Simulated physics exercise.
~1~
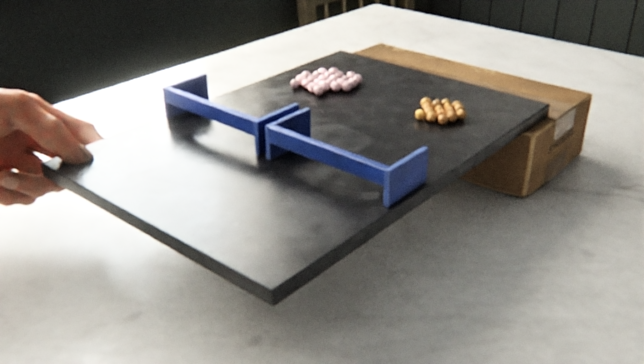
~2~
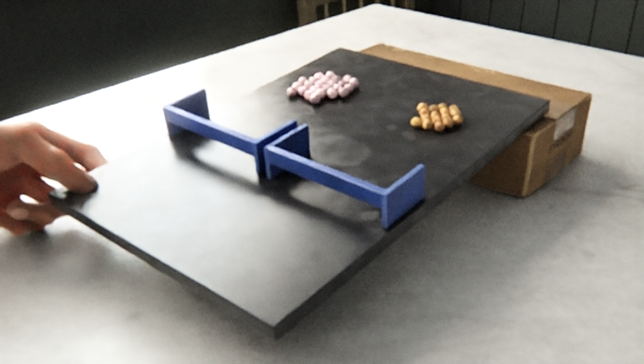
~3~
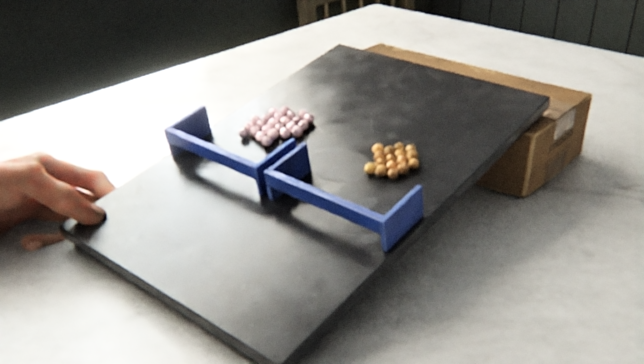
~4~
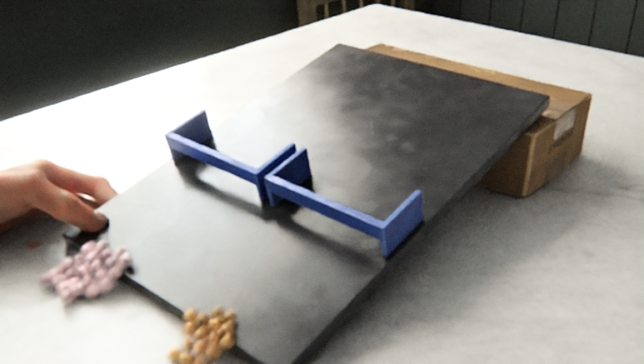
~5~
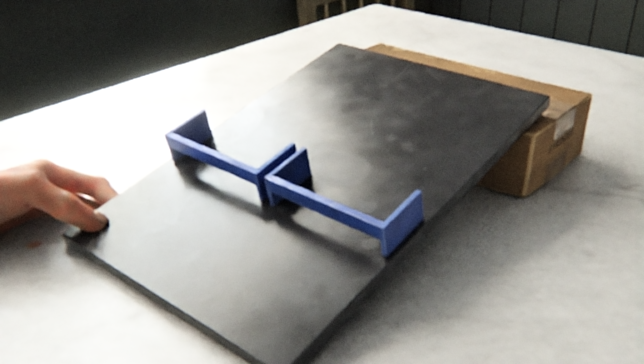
At the start, a hand at the left holds up one end of a dark board whose far end rests on a cardboard box, with a pink cluster and an orange cluster of small pieces lying beyond two blue barriers. The hand lowers its end, and the board tilts into a gentle slope while both clusters stay near the top. As the slope steepens, the clusters slide down toward the barriers. Both then appear below them, spilling past the board's lower edge. Finally, the hand remains at the corner of the sloping board, its surface cleared of both clusters.
